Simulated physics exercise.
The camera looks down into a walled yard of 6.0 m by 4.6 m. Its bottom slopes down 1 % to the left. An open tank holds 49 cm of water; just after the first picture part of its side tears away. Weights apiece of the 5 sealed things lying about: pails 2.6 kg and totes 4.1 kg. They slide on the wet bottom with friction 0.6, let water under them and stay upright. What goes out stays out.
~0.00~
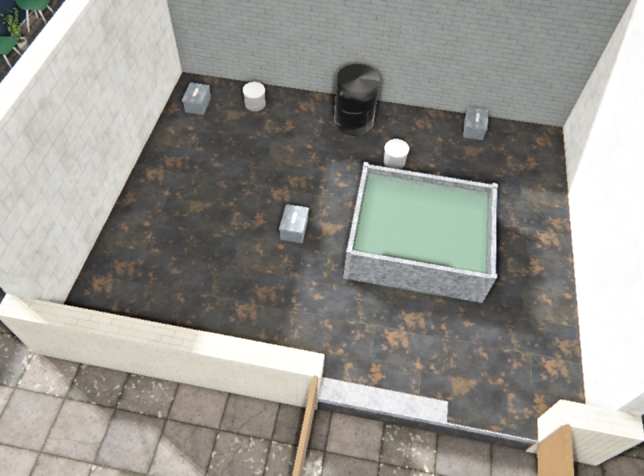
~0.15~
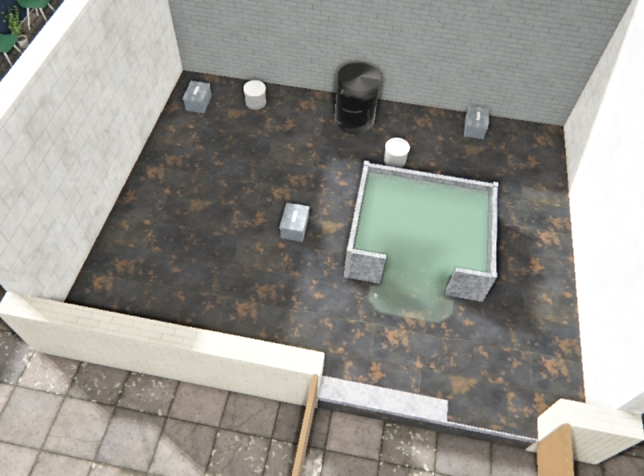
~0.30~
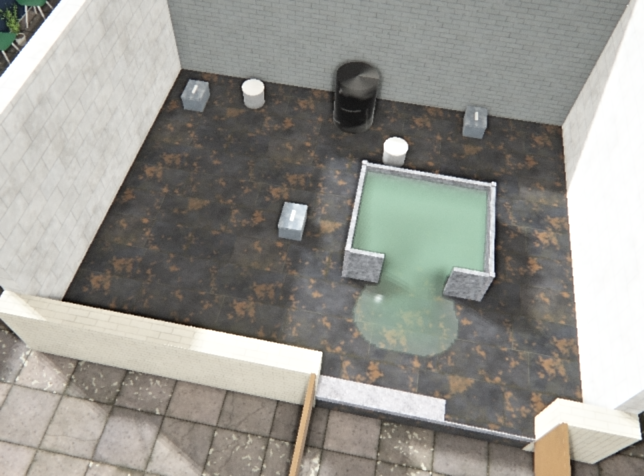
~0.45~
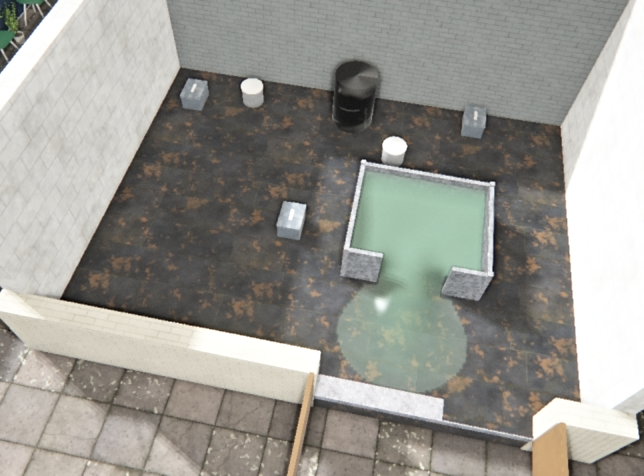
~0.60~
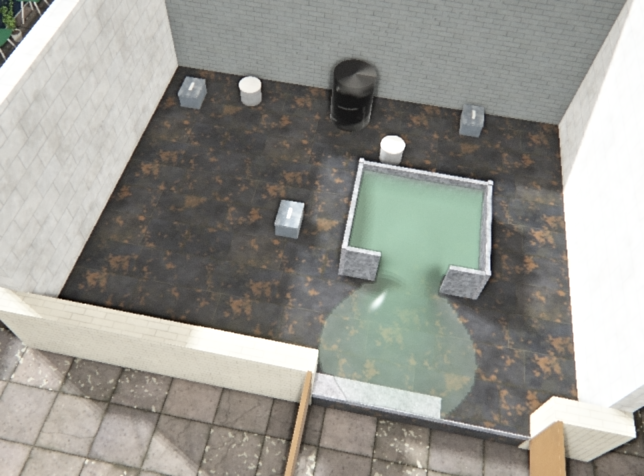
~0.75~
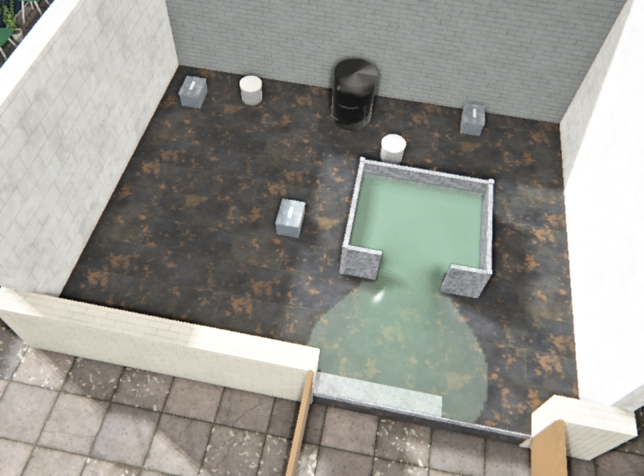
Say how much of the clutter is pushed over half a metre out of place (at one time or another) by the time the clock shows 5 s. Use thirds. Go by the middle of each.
Share: Less than a third.
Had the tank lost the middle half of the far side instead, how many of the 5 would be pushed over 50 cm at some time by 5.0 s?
Then 4.
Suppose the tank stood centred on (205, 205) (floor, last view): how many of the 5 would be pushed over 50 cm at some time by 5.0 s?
In that case 1 of them.
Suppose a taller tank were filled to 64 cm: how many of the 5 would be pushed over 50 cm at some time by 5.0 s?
In that case 0 of them.
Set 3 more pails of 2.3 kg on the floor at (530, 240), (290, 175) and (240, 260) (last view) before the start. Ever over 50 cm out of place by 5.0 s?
In turn: Under, short of it, under.
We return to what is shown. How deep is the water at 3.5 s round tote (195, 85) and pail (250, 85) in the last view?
Roughly 0 and 0 cm.
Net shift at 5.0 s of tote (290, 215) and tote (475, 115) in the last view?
In that order: 0 cm, 0 cm.
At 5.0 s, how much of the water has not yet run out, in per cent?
About 44 per cent.
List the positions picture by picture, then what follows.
The first picture shows a pail at (397, 148) rests on the ground; a pail at (254, 89), on the bottom; water covers 2.0 m2; 0 of 5 have shifted.
The second picture shows a pail at (398, 146), on the bottom; a pail at (255, 88), on the bottom; 2.4 m2 under water; 0 of 5 have shifted.
The third picture shows a pail at (396, 146), on the bottom; a pail at (253, 87), on the bottom; water covers 2.9 m2; 0 of 5 have shifted.
The fourth picture shows a pail at (395, 145), on the bottom; a pail at (252, 86) rests on the ground; 3.6 m2 under water; 0 of 5 have shifted.
The fifth picture shows a pail at (393, 144), on the bottom; a pail at (250, 84) rests on the ground; water covers 4.3 m2; 0 of 5 have shifted.
The sixth picture shows a pail at (394, 143) rests on the ground; a pail at (251, 83) rests on the ground; 4.6 m2 under water; 0 of 5 have shifted.
After 1.1 s 0 of 5 are over 50 cm from their spots; 0 afloat.
After 2.2 s 0 of 5 are over 50 cm from their spots; 0 afloat.
After 3.5 s 0 of 5 are over 50 cm from their spots; 0 afloat.
After 5.0 s 0 of 5 are over 50 cm from their spots, and 0 have been at some point; 0 afloat.
